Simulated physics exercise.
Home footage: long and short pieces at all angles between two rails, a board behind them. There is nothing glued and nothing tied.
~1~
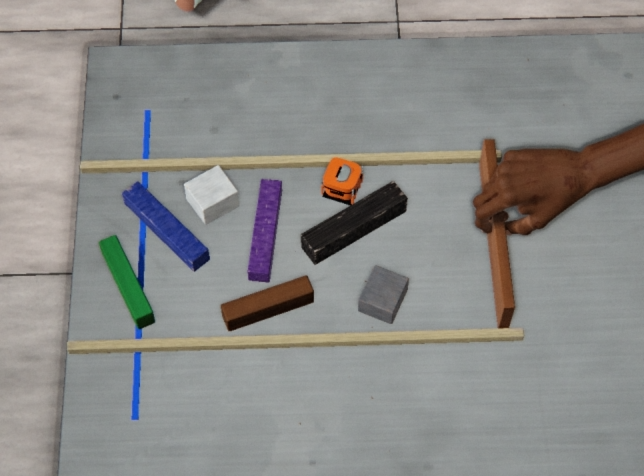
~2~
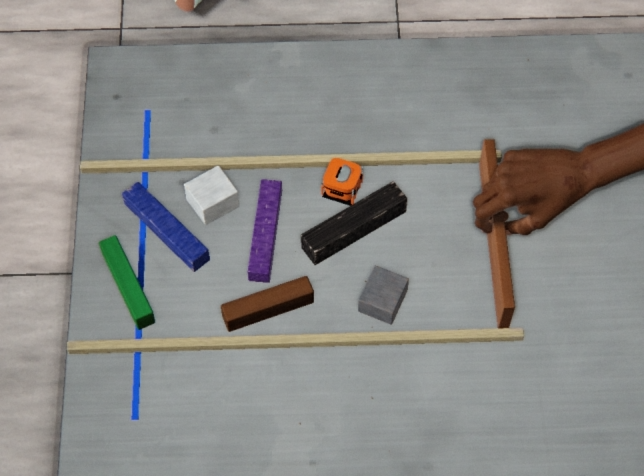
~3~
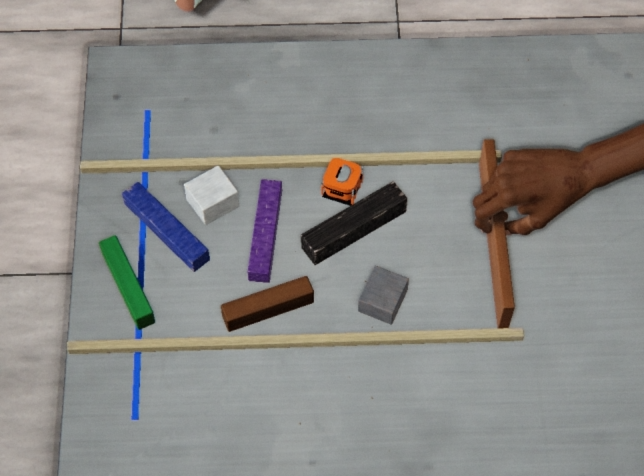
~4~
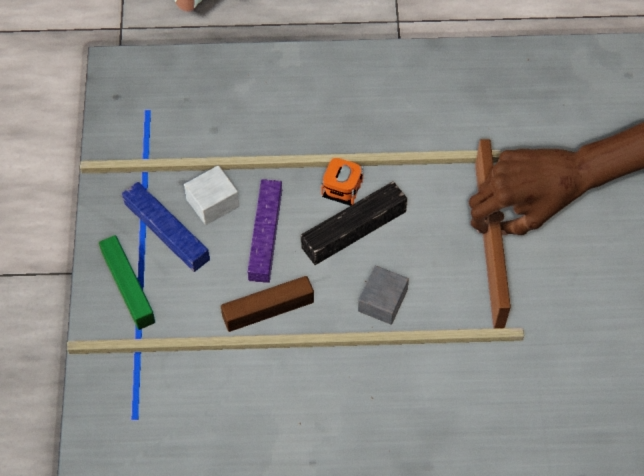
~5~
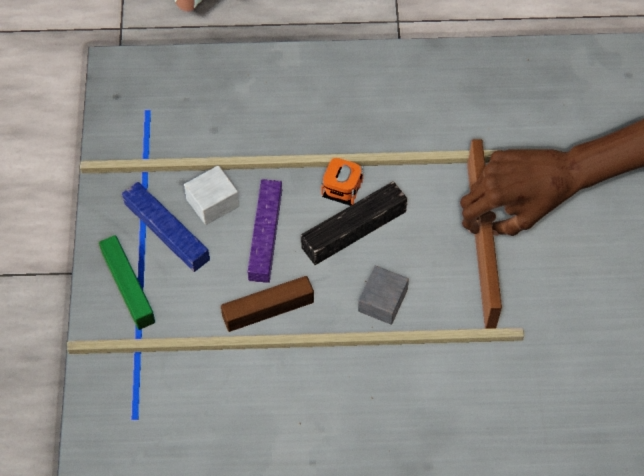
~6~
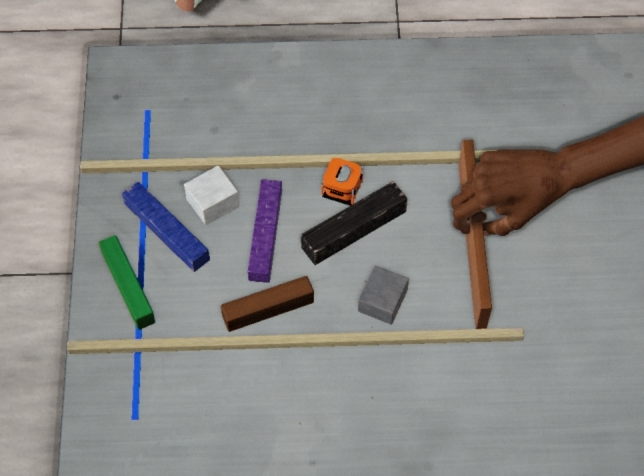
On a grey board laid over pale floor tiles, seen from above at a slight angle by a still camera, two light wooden rails run across. Between them lie a green stick and blue bar near a blue line at left, a white block, purple and brown sticks, an orange case, a black bar and a grey block. At right, a hand holds a reddish-brown board upright, then slides it slowly a short way left, touching none of the pieces.
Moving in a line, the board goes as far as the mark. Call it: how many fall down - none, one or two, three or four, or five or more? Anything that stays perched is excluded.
Call: Three or four fall down.
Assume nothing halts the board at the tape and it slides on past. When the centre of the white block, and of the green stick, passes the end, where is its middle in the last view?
The middle is at (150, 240) when it's the white block, and at (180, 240) when it's the green stick.
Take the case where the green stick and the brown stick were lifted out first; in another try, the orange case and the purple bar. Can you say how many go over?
Falls come to 2 the first time and 3 the other time.
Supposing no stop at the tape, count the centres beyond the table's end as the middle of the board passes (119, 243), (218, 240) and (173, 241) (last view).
Taking the places in turn, the counts are 5, 0 and 2.
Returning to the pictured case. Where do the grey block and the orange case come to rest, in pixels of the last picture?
Roughly at (120, 309) and at (128, 178), in that order.
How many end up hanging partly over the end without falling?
Overhanging ones - 1.
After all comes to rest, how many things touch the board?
It's touching 3 at the end.
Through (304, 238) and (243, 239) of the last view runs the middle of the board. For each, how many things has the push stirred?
The count reaches 5 first and 8 second.
Early on, none off yet; green stick at rest near (127, 282); blue bar at rest near (166, 226); white block at rest near (212, 196).
Finally, the number that fall off is three or four; lost, brown stick, white block, blue bar and green stick.
